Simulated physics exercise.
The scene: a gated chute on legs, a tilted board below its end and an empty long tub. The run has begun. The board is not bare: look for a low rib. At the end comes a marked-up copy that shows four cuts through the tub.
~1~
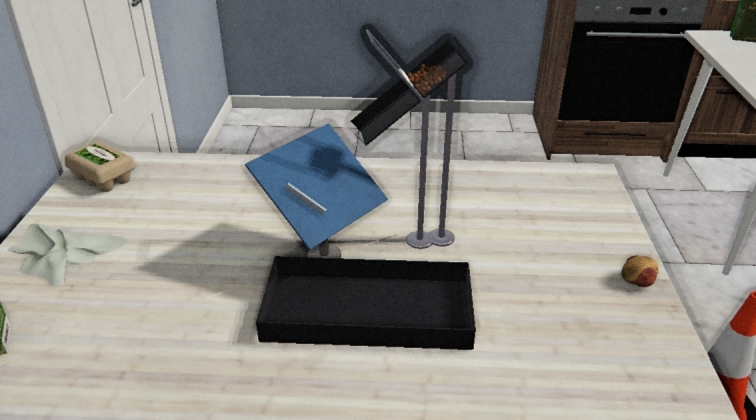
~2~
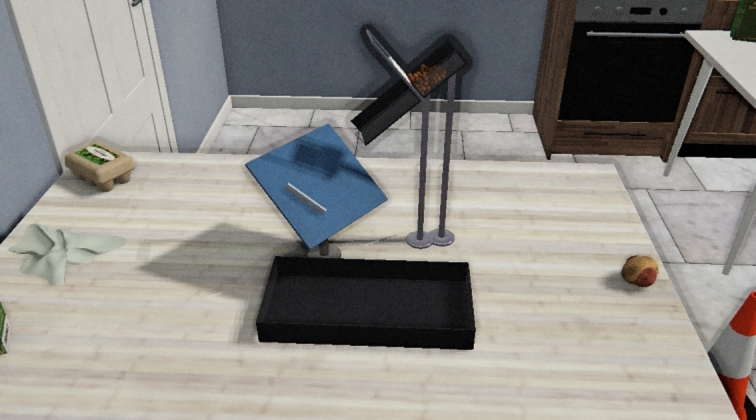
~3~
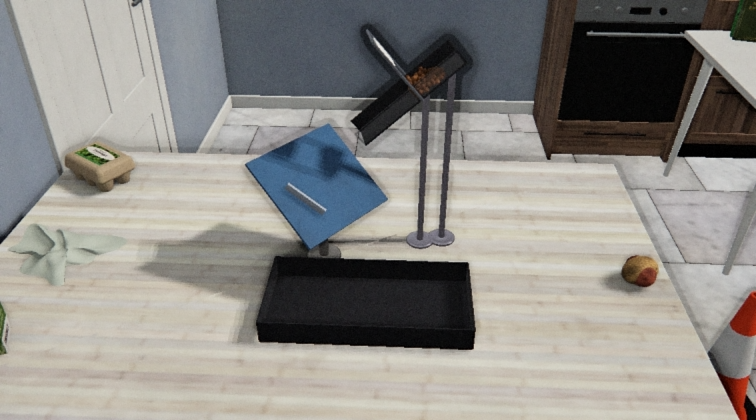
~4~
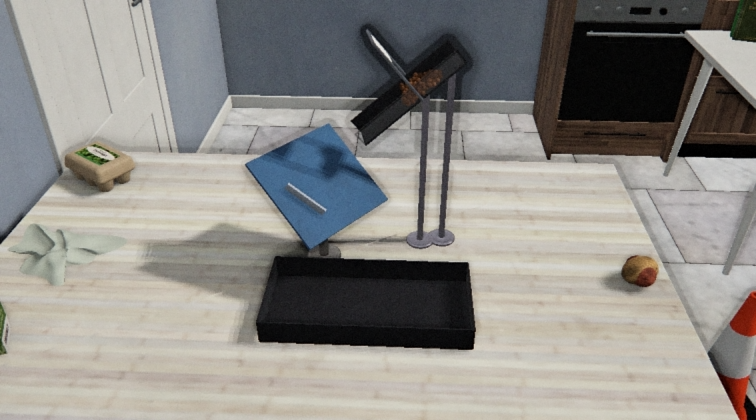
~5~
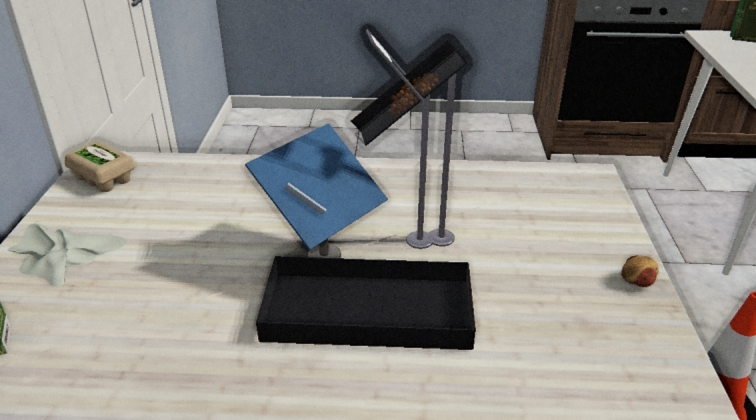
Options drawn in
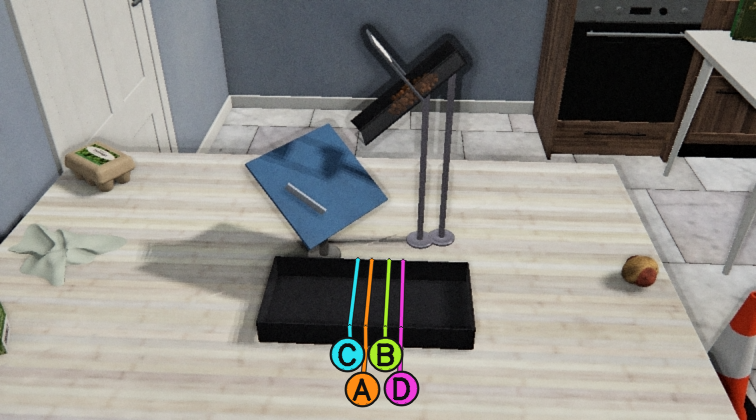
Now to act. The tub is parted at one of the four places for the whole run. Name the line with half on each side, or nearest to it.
The best line is A.
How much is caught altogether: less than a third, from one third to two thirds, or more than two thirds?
It is more than two thirds.
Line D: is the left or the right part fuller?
Left.
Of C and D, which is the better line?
Line C.
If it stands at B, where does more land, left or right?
The left side.
On the marked copy, line A crosses the front rim at (365, 326); line B crosses the front rim at (385, 327); line C crosses the front rim at (349, 325); line D crosses the front rim at (401, 327).
If A is chosen, of what is caught, roughly two thirds on the left of the divider, roughly a third on the right.
If B is chosen, of what is caught, almost all on the left of the divider, just a few on the right.
If C is chosen, of what is caught, about a tenth on the left of the divider, the larger part on the right.
If D is chosen, of what is caught, almost all on the left of the divider, just a few on the right.
